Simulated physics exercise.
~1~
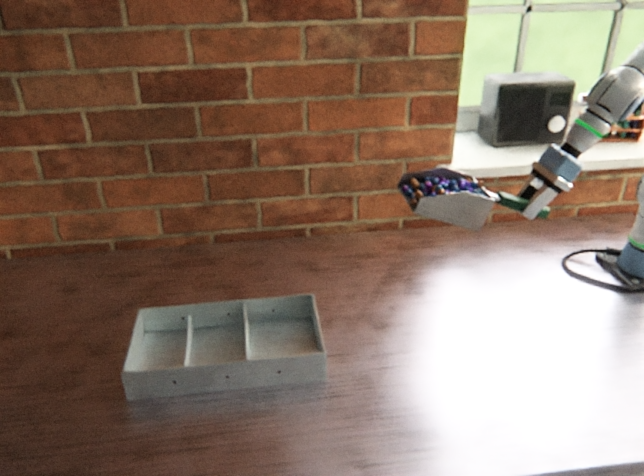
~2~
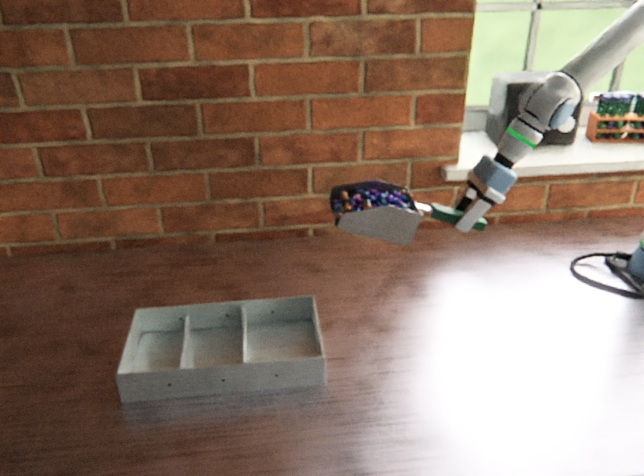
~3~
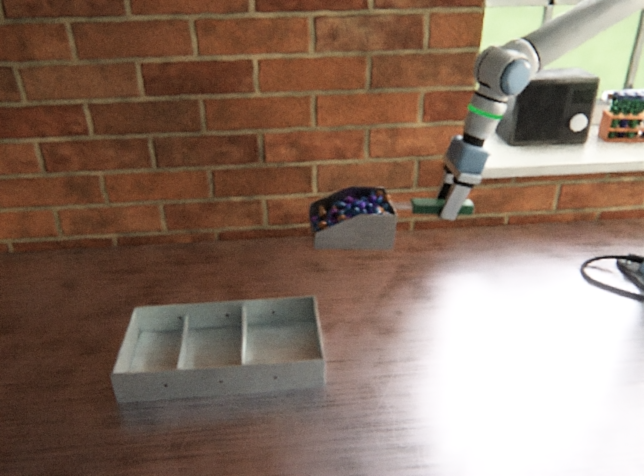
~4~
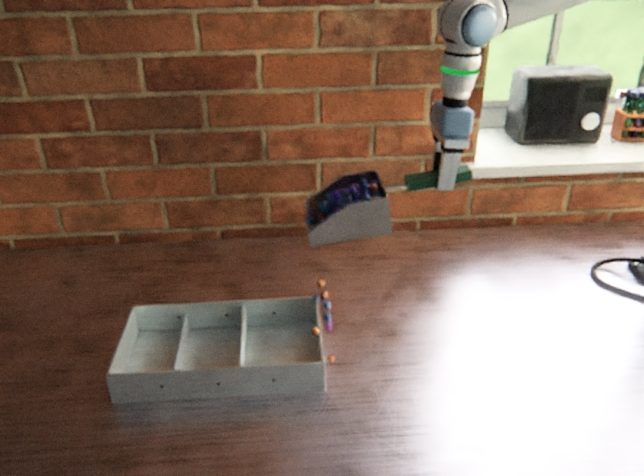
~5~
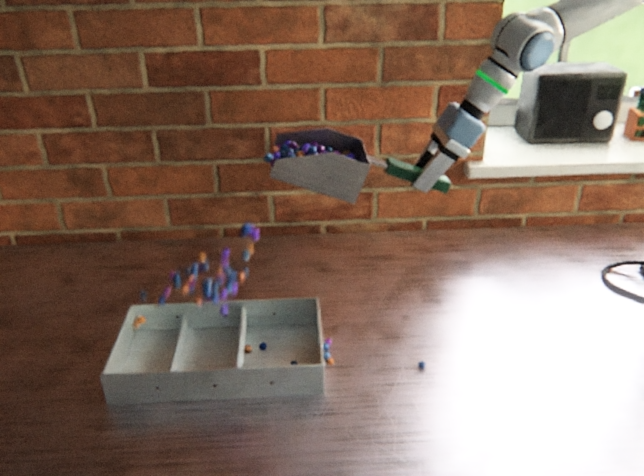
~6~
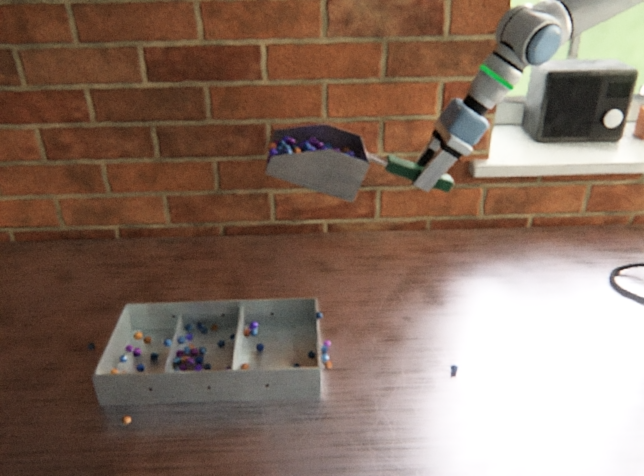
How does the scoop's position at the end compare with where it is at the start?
At the end the scoop is further to the left and somewhat higher than at the start, held up above the table near the divided box.
